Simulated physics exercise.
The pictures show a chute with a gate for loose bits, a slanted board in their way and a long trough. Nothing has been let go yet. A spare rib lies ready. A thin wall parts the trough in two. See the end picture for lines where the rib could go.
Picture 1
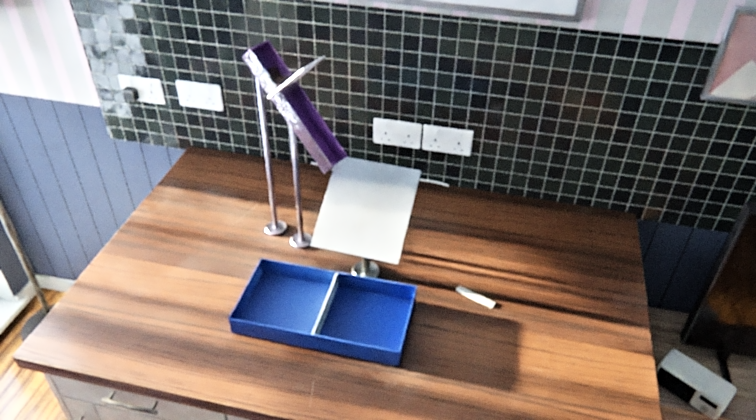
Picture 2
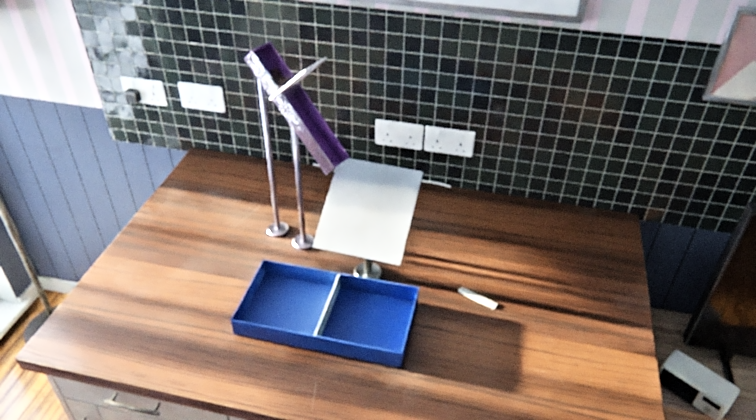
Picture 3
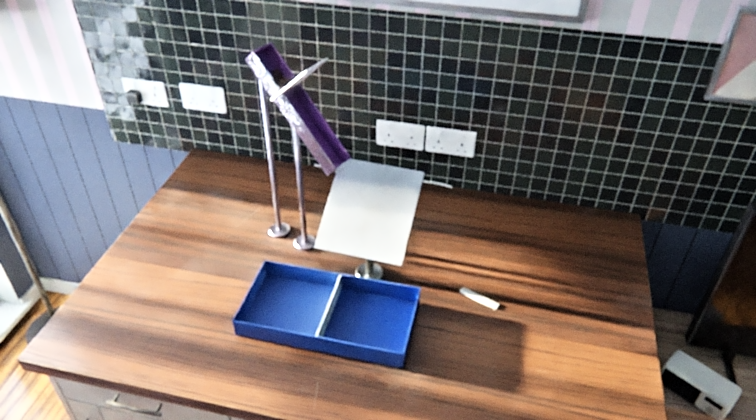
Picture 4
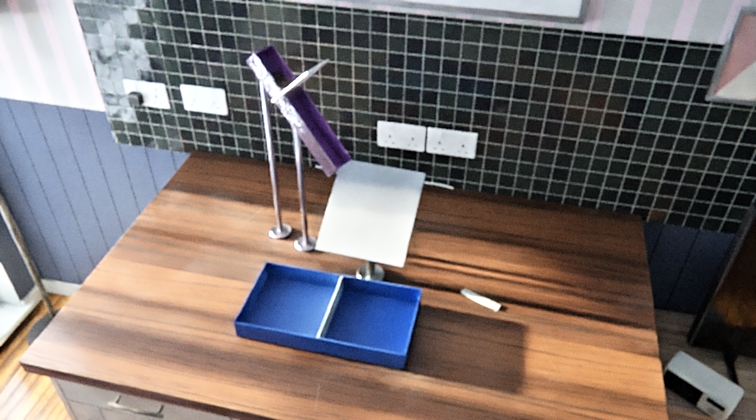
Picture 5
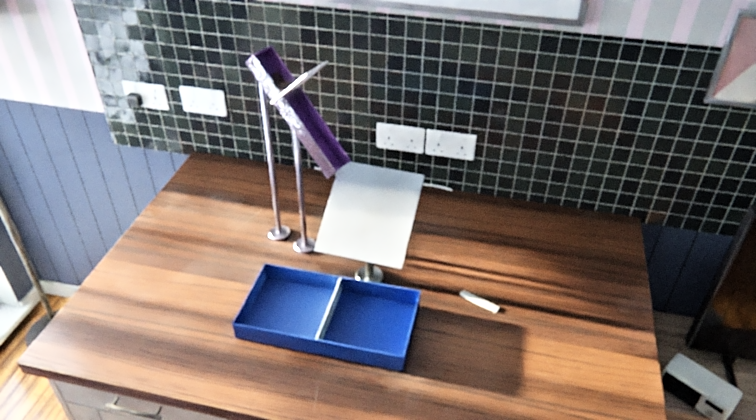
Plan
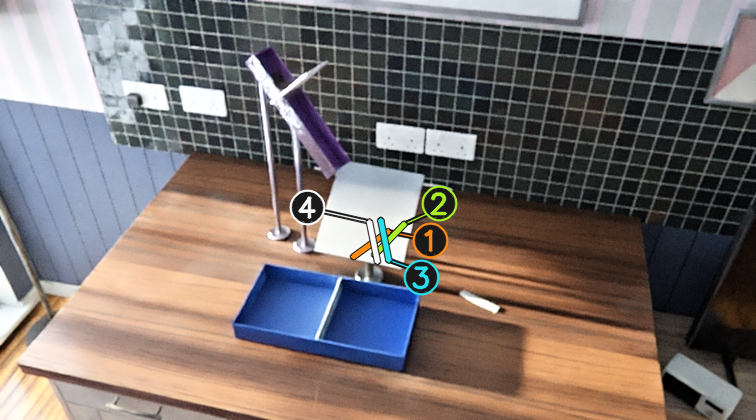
The footage shows a purple chute on two metal posts above a slanted pale board and a blue trough divided in two on a wooden desk, a small white piece lying nearby; nothing moves apart from a very slight shift of the view.
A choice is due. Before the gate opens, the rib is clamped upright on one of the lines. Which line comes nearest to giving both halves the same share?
Choose 1.
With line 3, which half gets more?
Right.
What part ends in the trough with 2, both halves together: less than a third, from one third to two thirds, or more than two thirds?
More than two thirds.
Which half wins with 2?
More lands on the right.
On the marked copy, line 1 from (388, 231) to (353, 256); line 2 from (404, 224) to (374, 254); line 3 from (380, 220) to (388, 260); line 4 from (369, 221) to (377, 261).
With 1, of what is caught, close to two thirds in the left half, close to a third in the right.
With 2, of what is caught, a small share in the left half, all but a few in the right.
With 3, of what is caught, only a few in the left half, all but a few in the right.
With 4, of what is caught, a small share in the left half, all but a few in the right.
